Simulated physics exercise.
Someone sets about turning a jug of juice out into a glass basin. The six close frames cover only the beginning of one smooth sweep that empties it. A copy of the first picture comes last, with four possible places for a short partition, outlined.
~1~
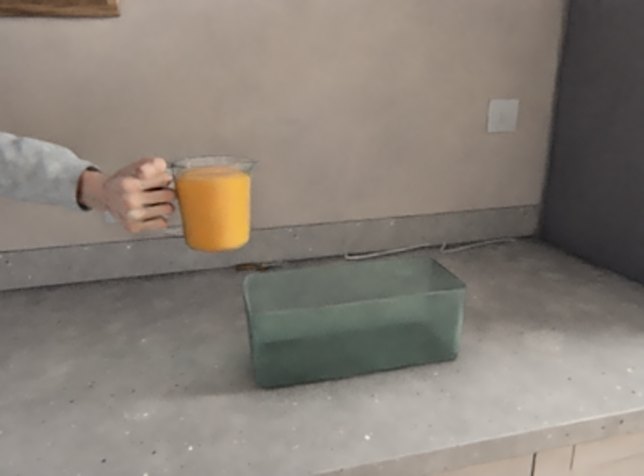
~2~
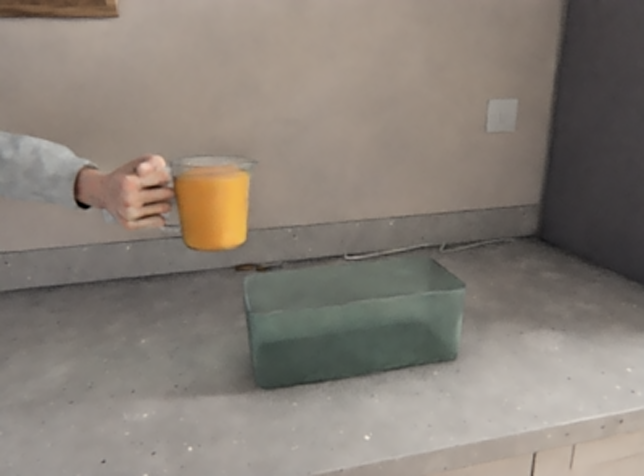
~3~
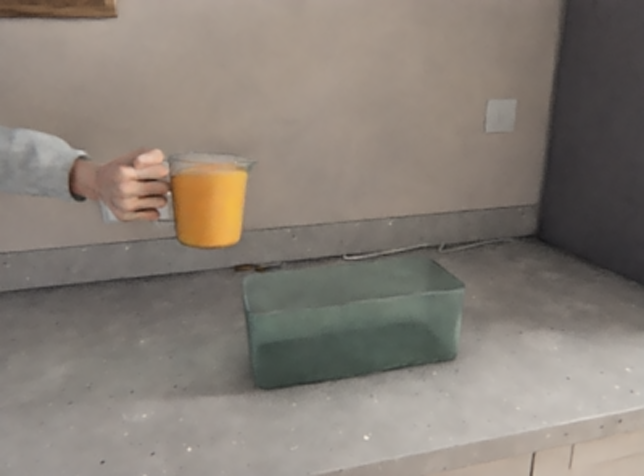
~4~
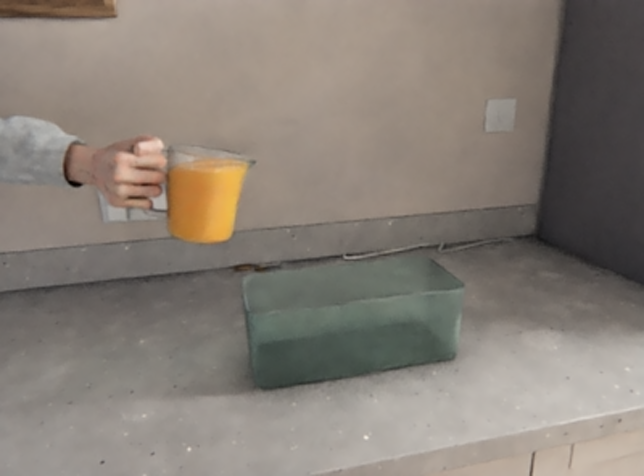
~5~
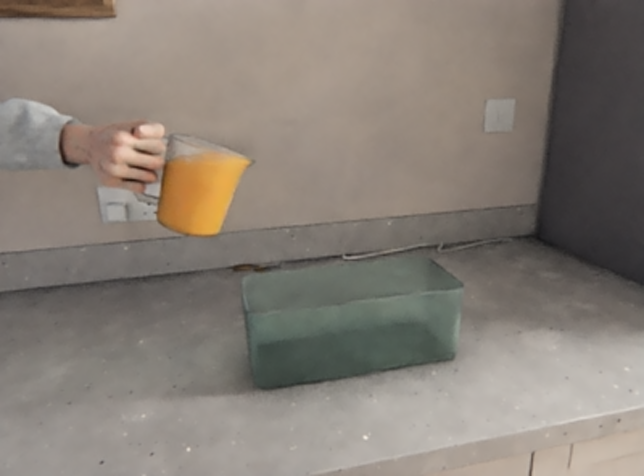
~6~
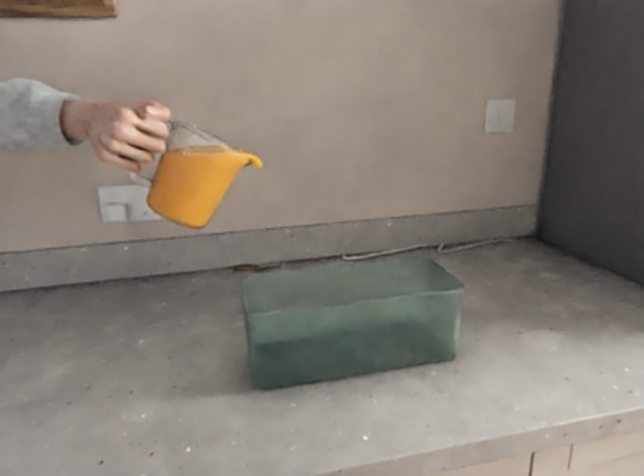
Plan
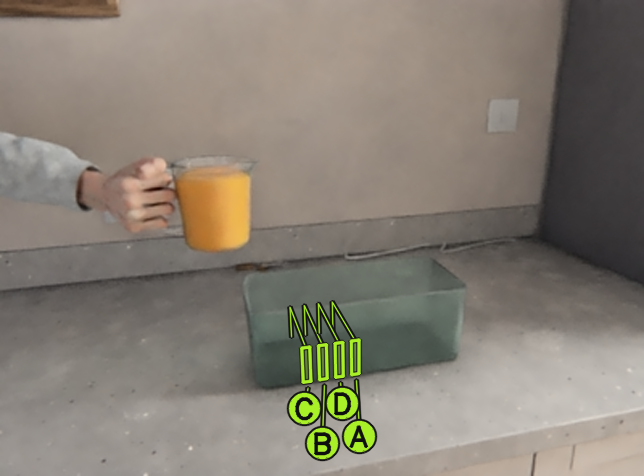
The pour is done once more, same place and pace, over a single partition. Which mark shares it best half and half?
The answer is place A.
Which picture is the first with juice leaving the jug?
In picture 6.
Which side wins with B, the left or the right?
The right one.
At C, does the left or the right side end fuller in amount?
The right side.
On the marked copy, A at (356, 380); B at (324, 385); C at (308, 387); D at (340, 382).
With A, about 47 % ends left of the wall and 51 % right of it; 3 % is lost outside.
With B, about 6 % ends left of the wall and 92 % right of it.
With C, about 4 % ends left of the wall and 93 % right of it; 4 % is lost outside.
With D, about 14 % ends left of the wall and 84 % right of it.
